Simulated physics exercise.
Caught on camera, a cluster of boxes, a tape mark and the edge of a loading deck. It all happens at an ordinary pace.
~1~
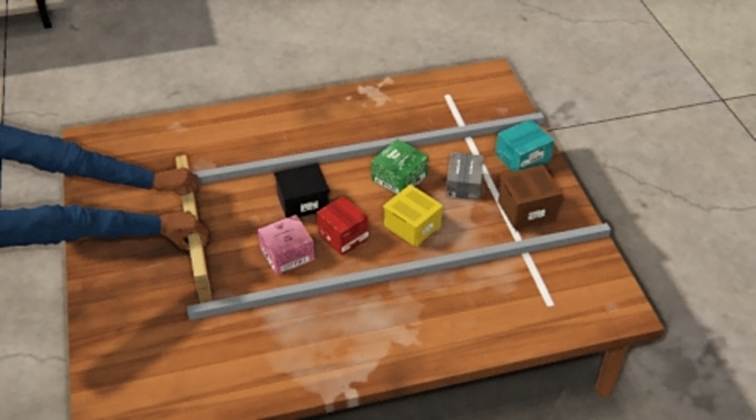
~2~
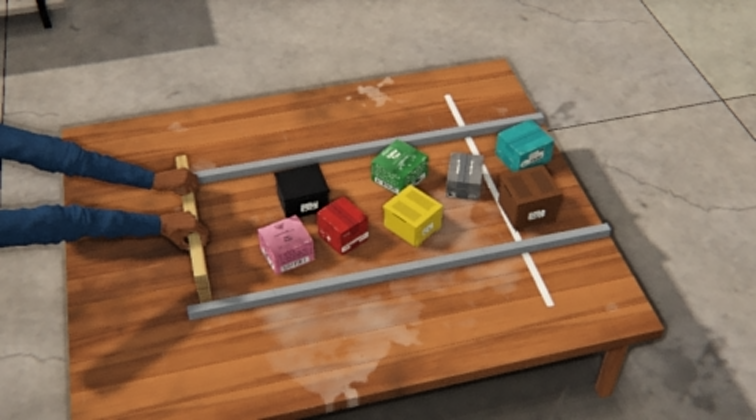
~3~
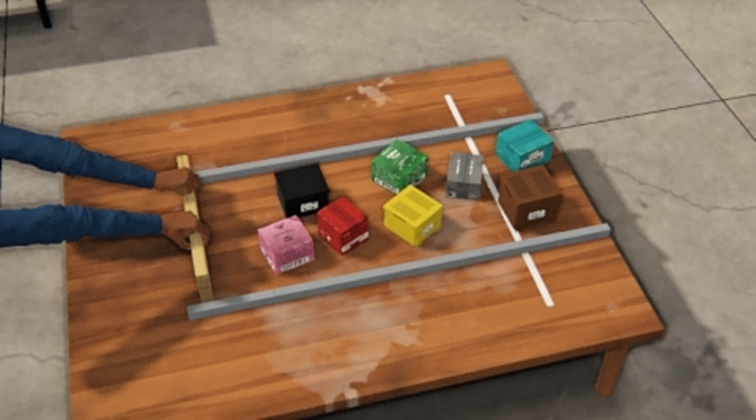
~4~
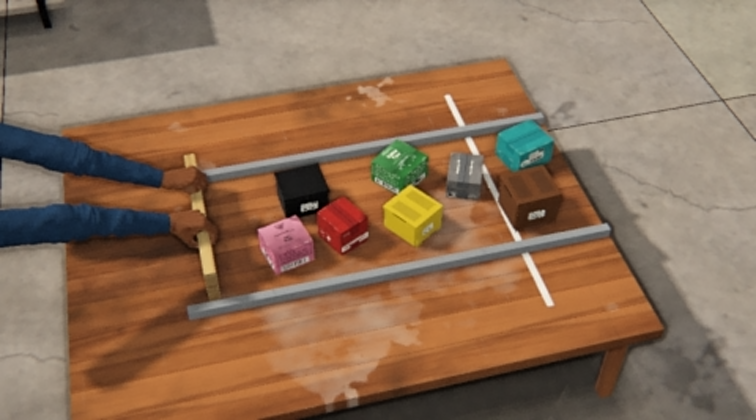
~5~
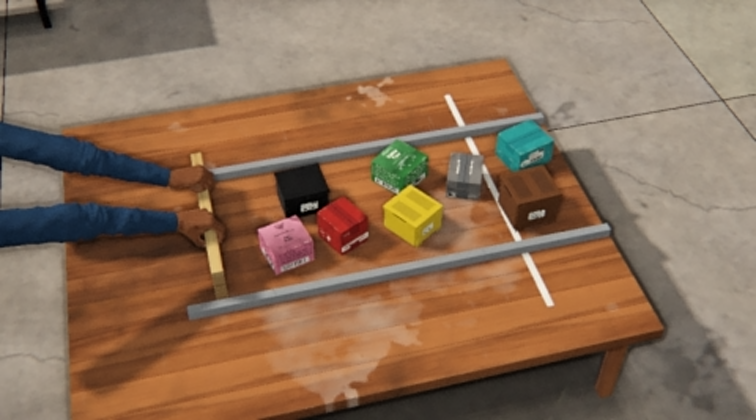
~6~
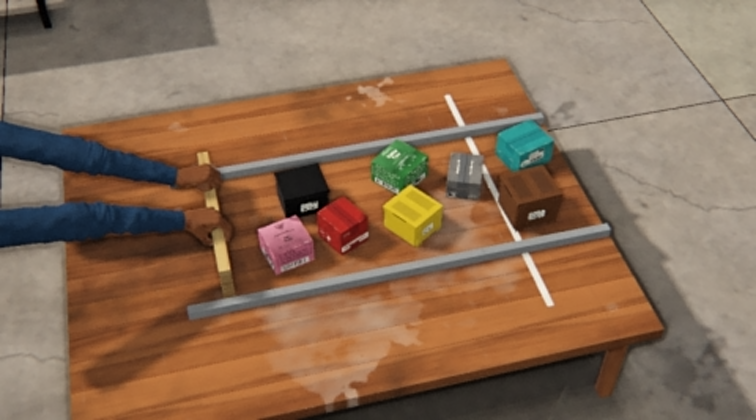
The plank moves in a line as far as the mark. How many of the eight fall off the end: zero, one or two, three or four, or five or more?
The number that fall off is three or four.
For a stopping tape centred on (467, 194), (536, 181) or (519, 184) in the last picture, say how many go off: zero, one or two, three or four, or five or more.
Taking them in turn, 1 or 2; five or over; more than four.
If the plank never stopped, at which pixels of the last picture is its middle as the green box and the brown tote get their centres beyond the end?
Its middle is around (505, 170) and around (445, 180).
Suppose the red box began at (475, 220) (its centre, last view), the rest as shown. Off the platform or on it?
From there it does not fall.
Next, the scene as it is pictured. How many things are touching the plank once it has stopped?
In contact: 2.
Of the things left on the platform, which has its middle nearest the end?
It is the grey parcel.
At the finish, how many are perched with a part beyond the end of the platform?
The number is 2.
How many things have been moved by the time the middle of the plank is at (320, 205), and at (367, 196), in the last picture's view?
4 and 6.
A little later, none off yet; turquoise parcel at rest near (524, 147); brown tote at rest near (529, 199); grey parcel at rest near (465, 176).
When it is over, the number that fall off is three or four; down, yellow tote, brown tote and turquoise parcel.
